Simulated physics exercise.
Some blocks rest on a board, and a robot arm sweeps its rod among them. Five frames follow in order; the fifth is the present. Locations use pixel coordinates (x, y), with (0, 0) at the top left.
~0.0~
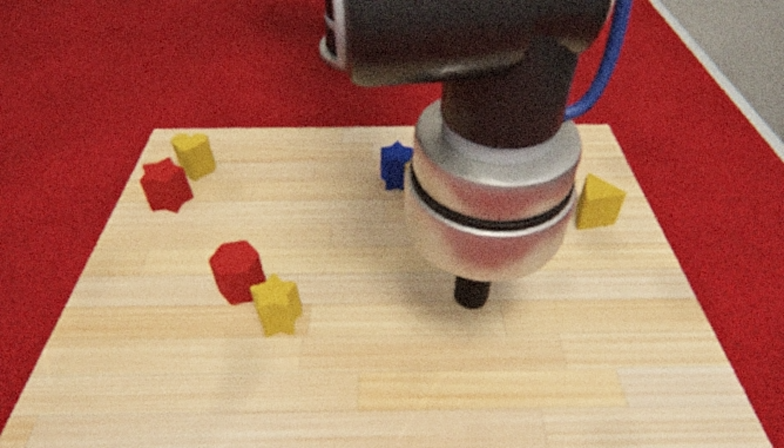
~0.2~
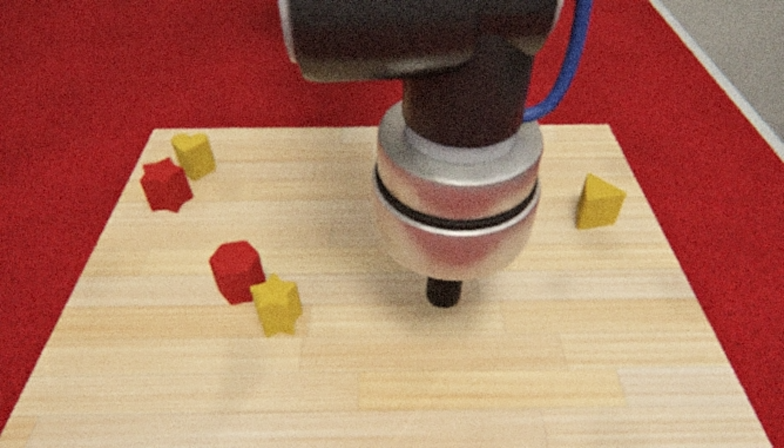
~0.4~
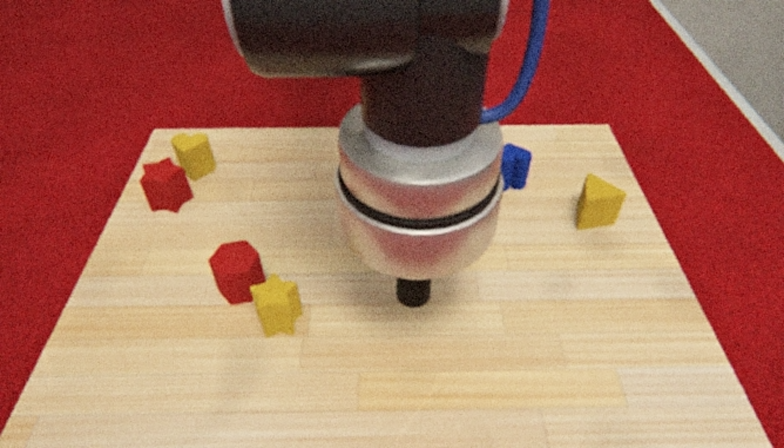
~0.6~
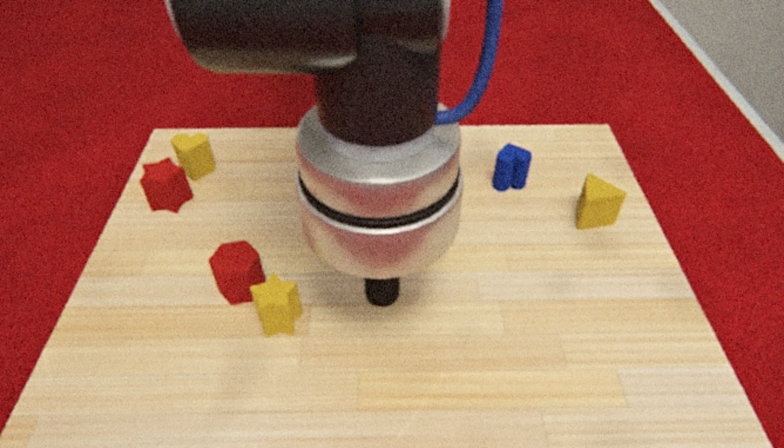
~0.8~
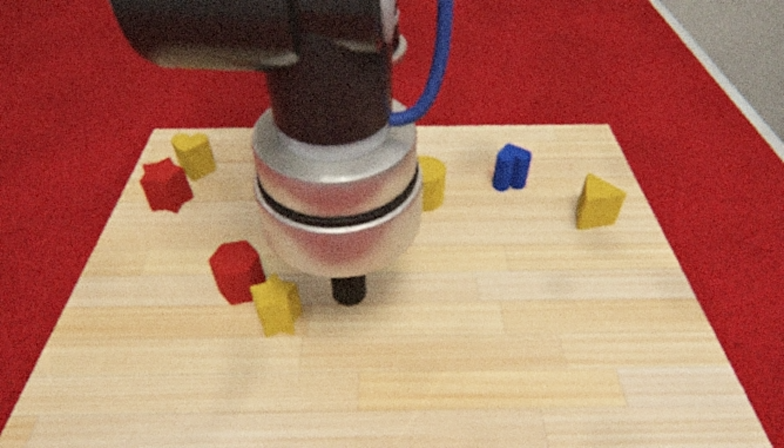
The footage shows a robot arm sweeping its black rod steadily leftward above a wooden board scattered with red, yellow and blue blocks, nearing a red hexagon and a yellow star while the blocks stay still.
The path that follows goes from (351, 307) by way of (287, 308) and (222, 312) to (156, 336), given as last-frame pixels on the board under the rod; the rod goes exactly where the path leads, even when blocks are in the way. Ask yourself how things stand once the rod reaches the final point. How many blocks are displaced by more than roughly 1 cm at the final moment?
Two get moved.
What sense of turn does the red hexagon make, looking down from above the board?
Rotation: Clockwise.
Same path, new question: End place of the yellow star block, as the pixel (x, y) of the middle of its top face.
Roughly at (206, 311).
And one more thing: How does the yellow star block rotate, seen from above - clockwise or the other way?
My prediction: CCW.
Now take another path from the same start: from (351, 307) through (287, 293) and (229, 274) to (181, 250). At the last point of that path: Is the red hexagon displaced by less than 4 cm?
No.
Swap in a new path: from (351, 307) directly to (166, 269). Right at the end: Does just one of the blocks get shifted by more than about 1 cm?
I'd say yes.
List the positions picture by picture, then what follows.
The first frame shows rod's lower end (471, 296); red hexagon (234, 257); yellow star block (273, 290).
The second frame shows rod (443, 295); blocks still.
The third frame shows rod (414, 295); blocks still.
The fourth frame shows rod (382, 294); blocks still.
The fifth frame shows rod (350, 293); red hexagon (234, 257); yellow star block (273, 290).
What follows on the original path. One third of the way, rod (283, 294); yellow star block (243, 299), turned 25° anticlockwise.
Two thirds of the way, rod (214, 298); red hexagon (214, 251), turned 55° clockwise; yellow star block (210, 310), turned 115° anticlockwise.
At the end, rod (148, 322); red hexagon (214, 251), turned 55° clockwise; yellow star block (206, 311), turned 130° anticlockwise.
